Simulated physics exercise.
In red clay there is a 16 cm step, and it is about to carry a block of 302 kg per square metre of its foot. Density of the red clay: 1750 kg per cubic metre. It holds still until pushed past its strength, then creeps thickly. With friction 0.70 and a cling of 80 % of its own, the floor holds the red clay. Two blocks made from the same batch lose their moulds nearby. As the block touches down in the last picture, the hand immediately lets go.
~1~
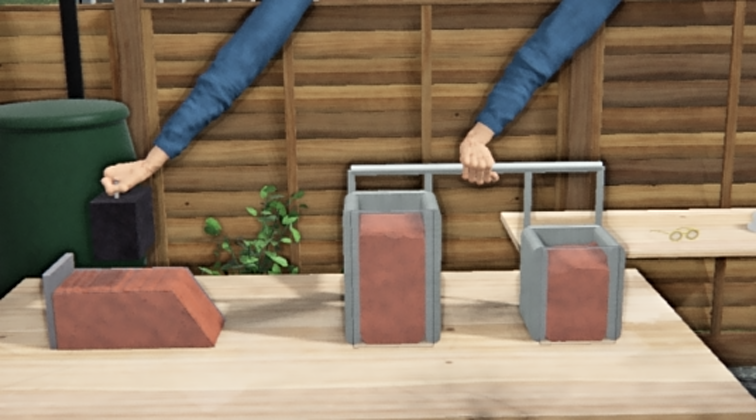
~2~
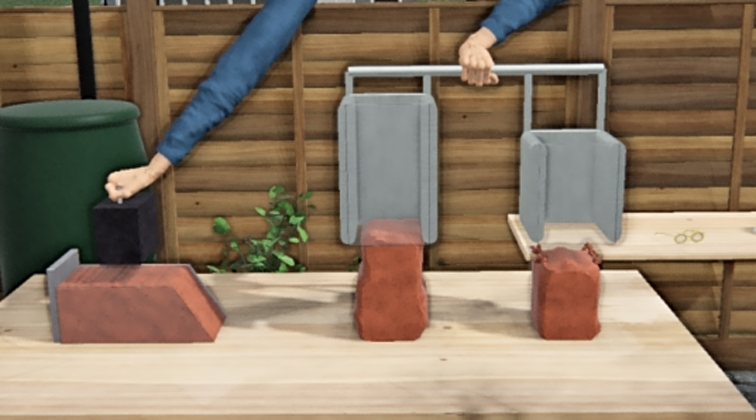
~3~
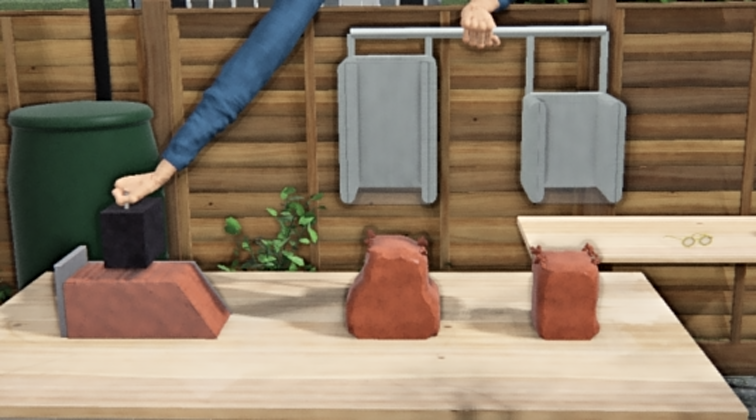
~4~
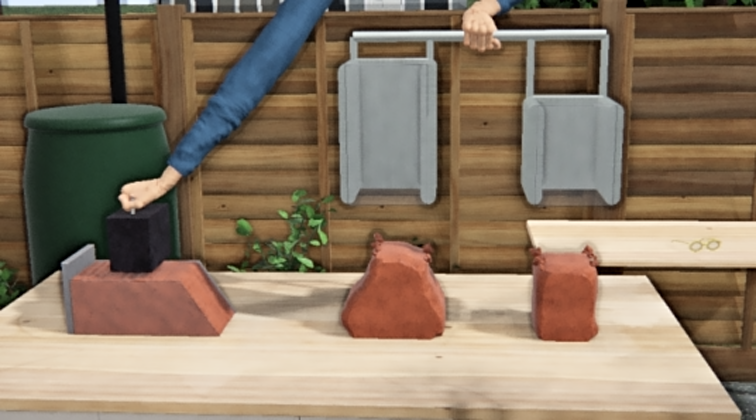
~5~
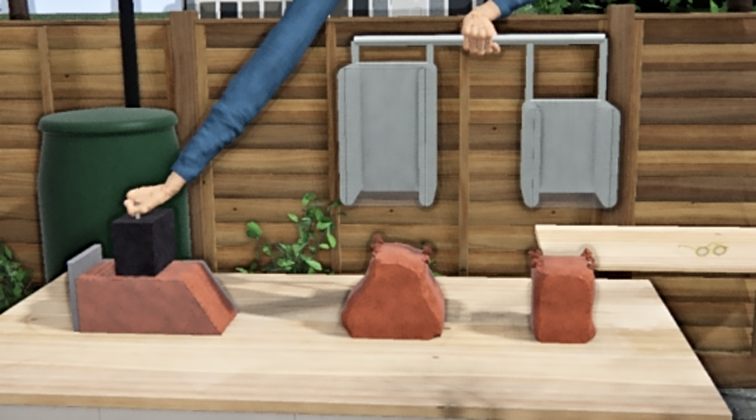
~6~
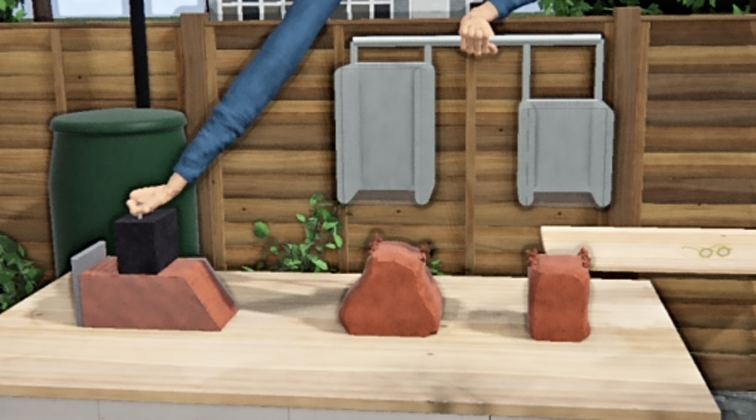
Hands lifting grey moulds off two red clay blocks, the taller one slumping, while another lowers a black block onto a clay step.
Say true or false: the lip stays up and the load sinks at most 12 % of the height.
True.
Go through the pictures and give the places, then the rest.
Crest of the red clay at (87, 292); block heights 31 cm, 21 cm (left to right), in the first picture.
Crest of the red clay at (90, 287); block heights 29 cm, 21 cm (left to right), in the second picture.
Crest of the red clay at (96, 283); block heights 24 cm, 20 cm (left to right), in the third picture.
Crest of the red clay at (102, 280); block heights 23 cm, 20 cm (left to right), in the fourth picture.
Crest of the red clay at (107, 279); block heights 23 cm, 20 cm (left to right), in the fifth picture.
Crest of the red clay at (109, 275); block heights 23 cm, 20 cm (left to right), in the sixth picture.
Last picture + 0.15 s, the block is down by 1 % of the bank's height and stands upright.
Last picture + 0.32 s, the block is down by 1 % of the bank's height and stands upright.
Last picture + 0.50 s, the block is down by 1 % of the bank's height and stands upright.
Last picture + 0.68 s, the block is down by 1 % of the bank's height and stands upright.
Last picture + 0.73 s, the block is down by 1 % of the bank's height and stands upright.
